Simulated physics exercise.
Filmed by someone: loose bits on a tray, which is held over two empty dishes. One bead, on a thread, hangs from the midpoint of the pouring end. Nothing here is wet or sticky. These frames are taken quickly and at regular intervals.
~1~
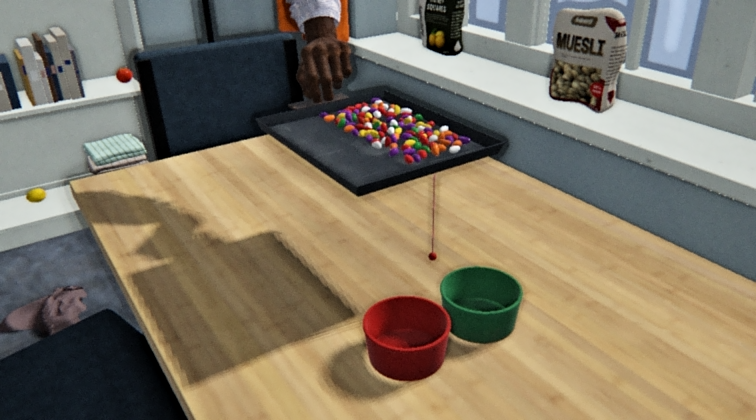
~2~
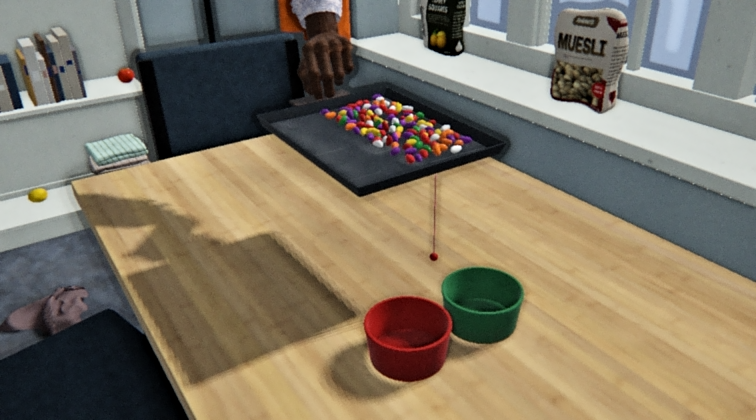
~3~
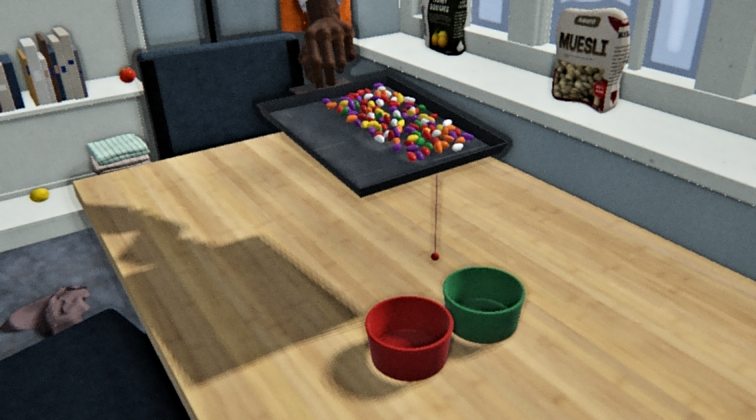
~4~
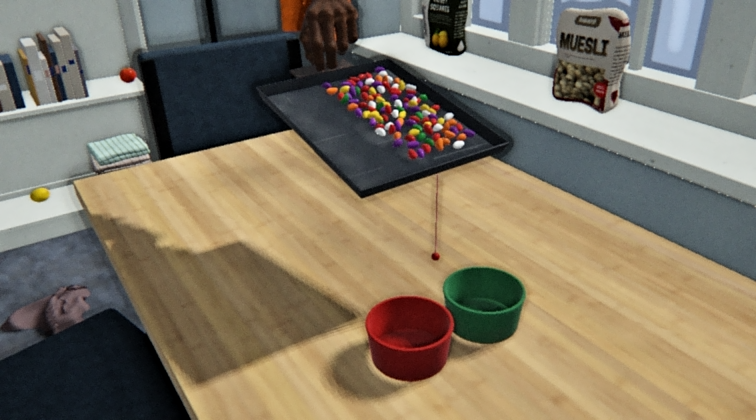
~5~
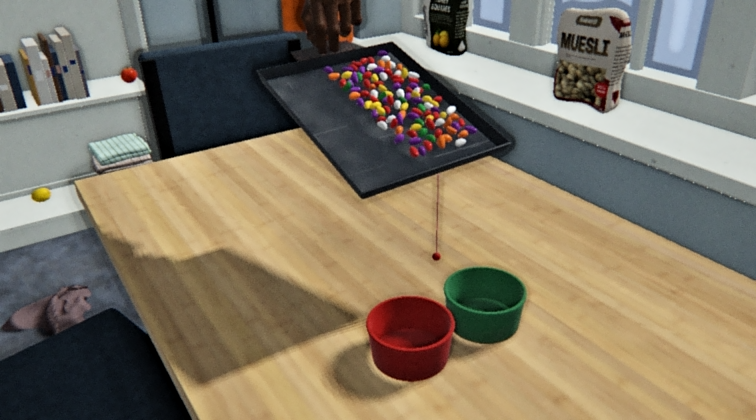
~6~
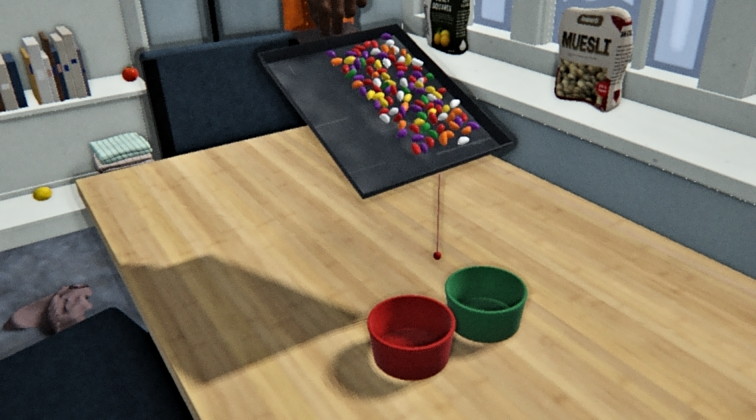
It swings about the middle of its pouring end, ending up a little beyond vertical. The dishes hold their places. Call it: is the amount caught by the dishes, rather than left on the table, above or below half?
Above half.
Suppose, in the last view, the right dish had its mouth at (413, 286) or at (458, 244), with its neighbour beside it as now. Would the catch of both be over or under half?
In turn: Not half; under half.
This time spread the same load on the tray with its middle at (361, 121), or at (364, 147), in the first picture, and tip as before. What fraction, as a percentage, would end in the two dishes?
Estimate: 60 % first, 80 % second.
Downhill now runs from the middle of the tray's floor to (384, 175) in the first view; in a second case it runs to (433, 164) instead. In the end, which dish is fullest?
Number one favours the left of the two; number two favours the right of the two.
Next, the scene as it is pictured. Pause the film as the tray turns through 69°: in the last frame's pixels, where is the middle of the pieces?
Its middle sits at about pixel (448, 162).
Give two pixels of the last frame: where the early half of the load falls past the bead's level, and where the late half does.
Near (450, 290) and later near (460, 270).
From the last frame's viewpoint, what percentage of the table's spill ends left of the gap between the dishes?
40 in a hundred, roughly.
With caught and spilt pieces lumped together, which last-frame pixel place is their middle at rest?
Roughly pixel (471, 323).
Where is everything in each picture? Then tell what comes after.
The first frame shows corners of the pouring end near (358, 184) and (498, 142), level; middle of the load near (396, 128), jelly beans; left dish near (432, 358); right dish near (507, 322); bead on its thread near (433, 257).
The second frame shows corners of the pouring end near (359, 184) and (500, 142), level; middle of the load near (398, 126).
The third frame shows corners of the pouring end near (361, 185) and (502, 142), tipped barely, level across its low end; middle of the load near (399, 120).
The fourth frame shows corners of the pouring end near (362, 187) and (503, 141), tipped a little, level across its low end; middle of the load near (400, 110).
The fifth frame shows corners of the pouring end near (363, 189) and (505, 141), tipped clearly, level across its low end; middle of the load near (403, 101).
The sixth frame shows corners of the pouring end near (365, 190) and (507, 140), tipped clearly, level across its low end; middle of the load near (406, 91); left dish near (436, 358); right dish near (512, 321).
Shortly afterwards, tray tipped steeply; the bulk on the tray; near a quarter in the air.
Next, tray tipped past a quarter turn; only a few on the tray; near a quarter in the left dish; near a third in the right dish; near a quarter outside both; near a quarter in the air.
Some moments later, tray tipped past a quarter turn; near a quarter in the left dish; near a third in the right dish; near a third outside both.
In the end, tray tipped past a quarter turn; near a quarter in the left dish; near a third in the right dish; near a third outside both.
